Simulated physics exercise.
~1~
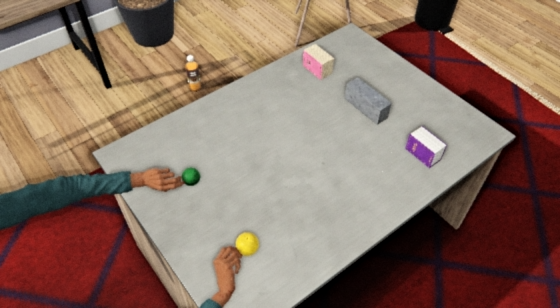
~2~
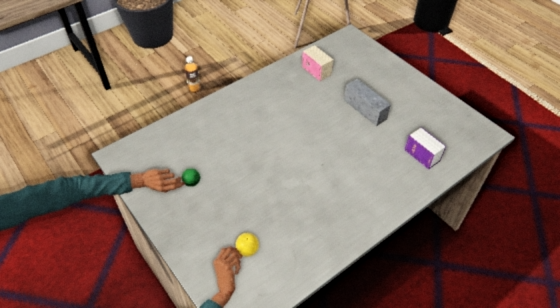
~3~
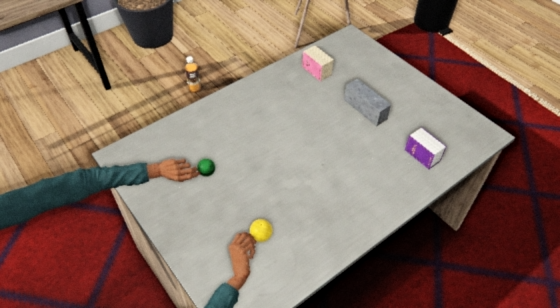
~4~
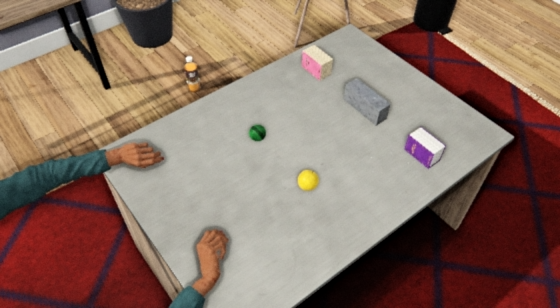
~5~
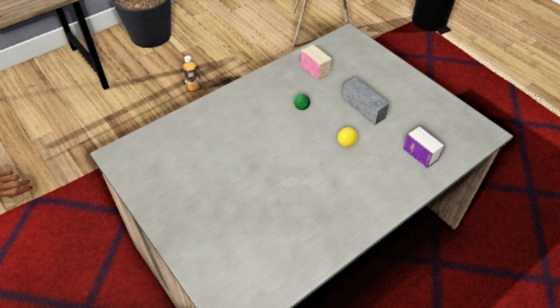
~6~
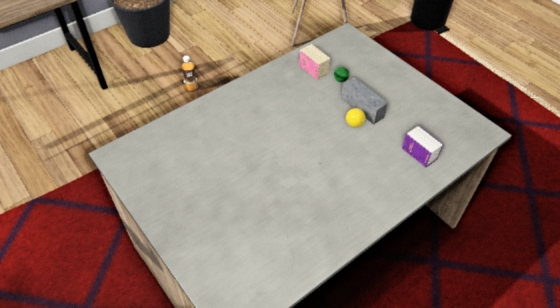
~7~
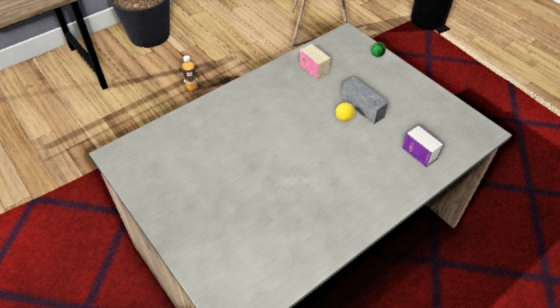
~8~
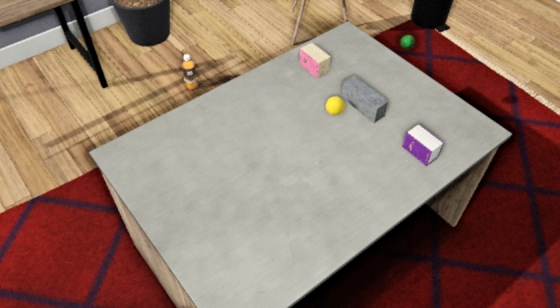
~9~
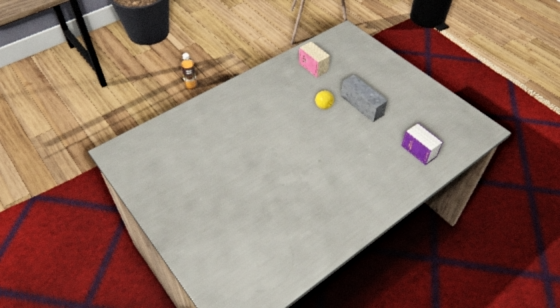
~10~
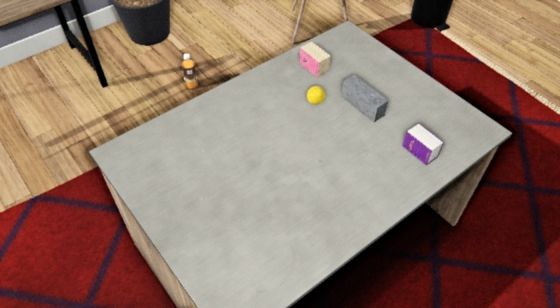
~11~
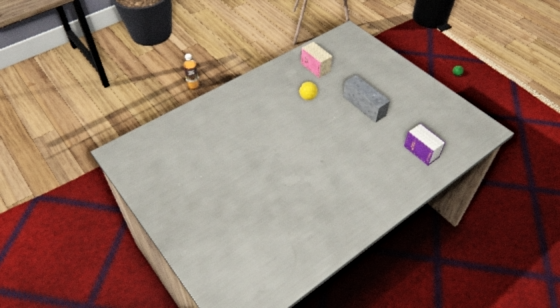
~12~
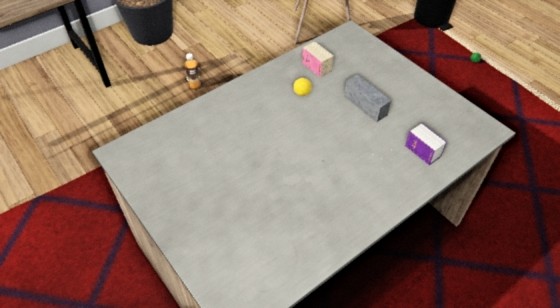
A green ball rolls between blocks off the table while a yellow one bounces back.
